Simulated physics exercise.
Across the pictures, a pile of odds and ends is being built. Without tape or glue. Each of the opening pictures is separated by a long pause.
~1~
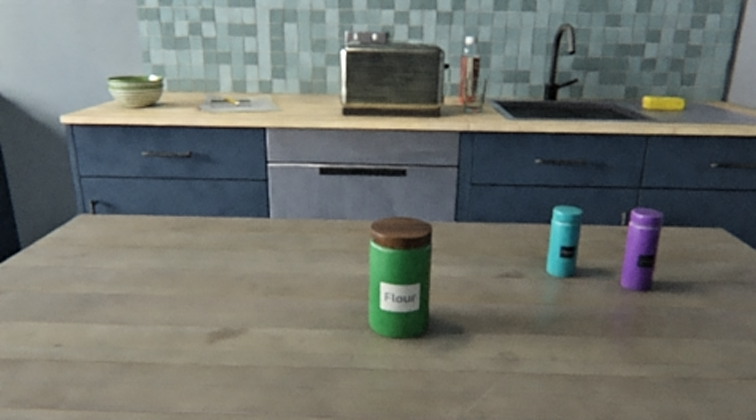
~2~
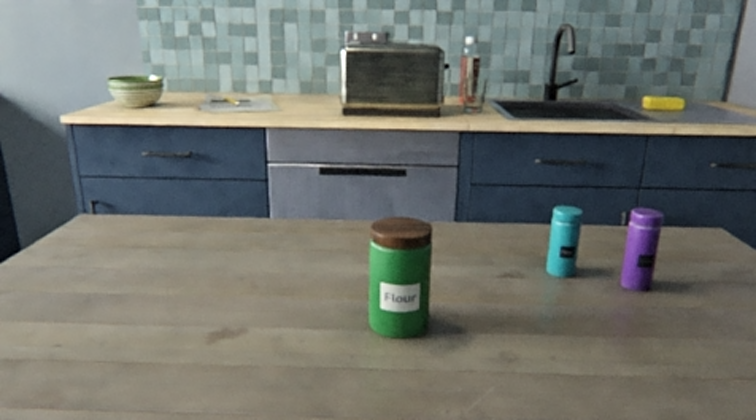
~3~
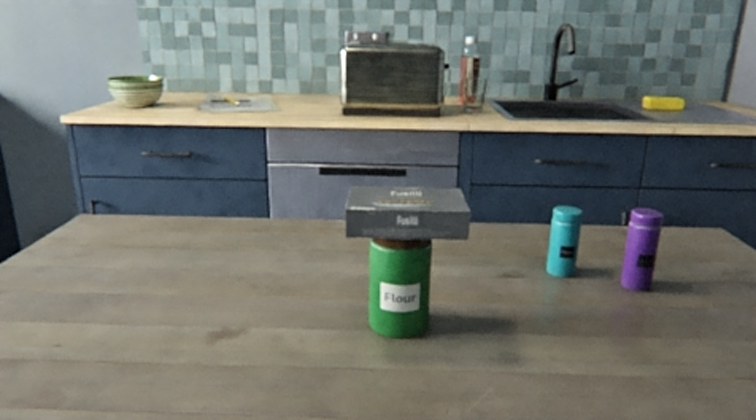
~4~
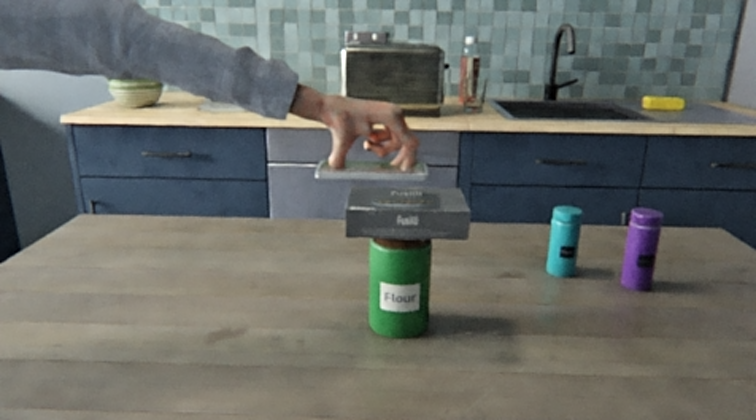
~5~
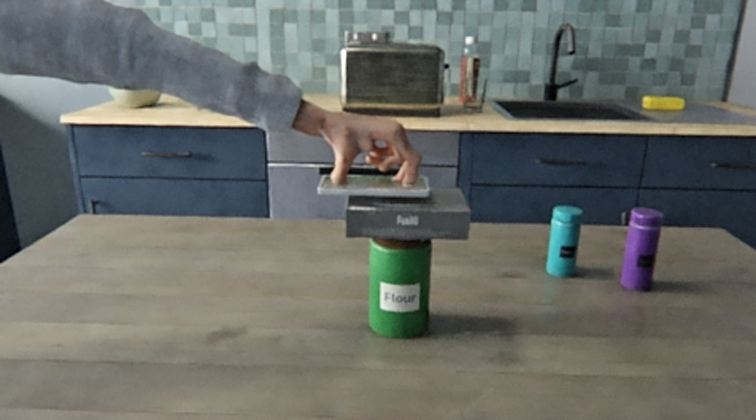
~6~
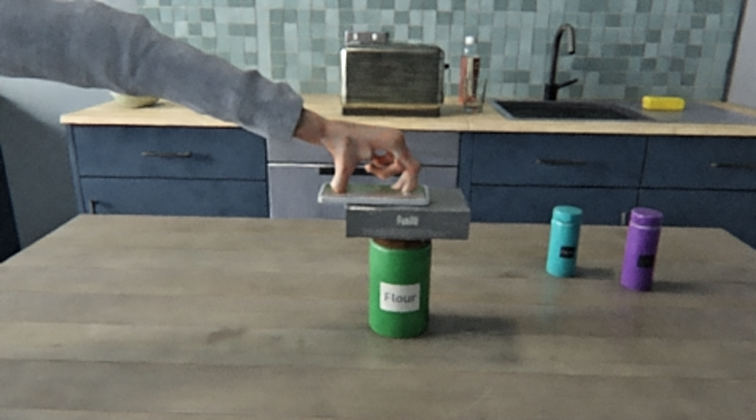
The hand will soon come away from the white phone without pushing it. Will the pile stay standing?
It stays balanced.
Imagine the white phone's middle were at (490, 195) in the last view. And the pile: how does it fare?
It collapses.
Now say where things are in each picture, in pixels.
The last thing is not in view yet; turquoise shaker (564, 241), in the first frame.
The last thing is not in view yet, in the second frame.
The last thing is not in view yet; turquoise shaker (564, 241), in the third frame.
Still above its spot; white phone (372, 170); grey packet (406, 212), in the fourth frame.
Still above its spot; white phone (374, 186); turquoise shaker (564, 241), in the fifth frame.
In place under the hand; white phone (374, 194); grey packet (406, 212), in the sixth frame.
Then, 0.40 s later than the last frame, all is still.
Then, 0.90 s later than the last frame, white phone resting near (374, 194).
When it is over, all 5 as before. End places, in pixels of the last picture, white phone near (374, 194). The pile stays up.
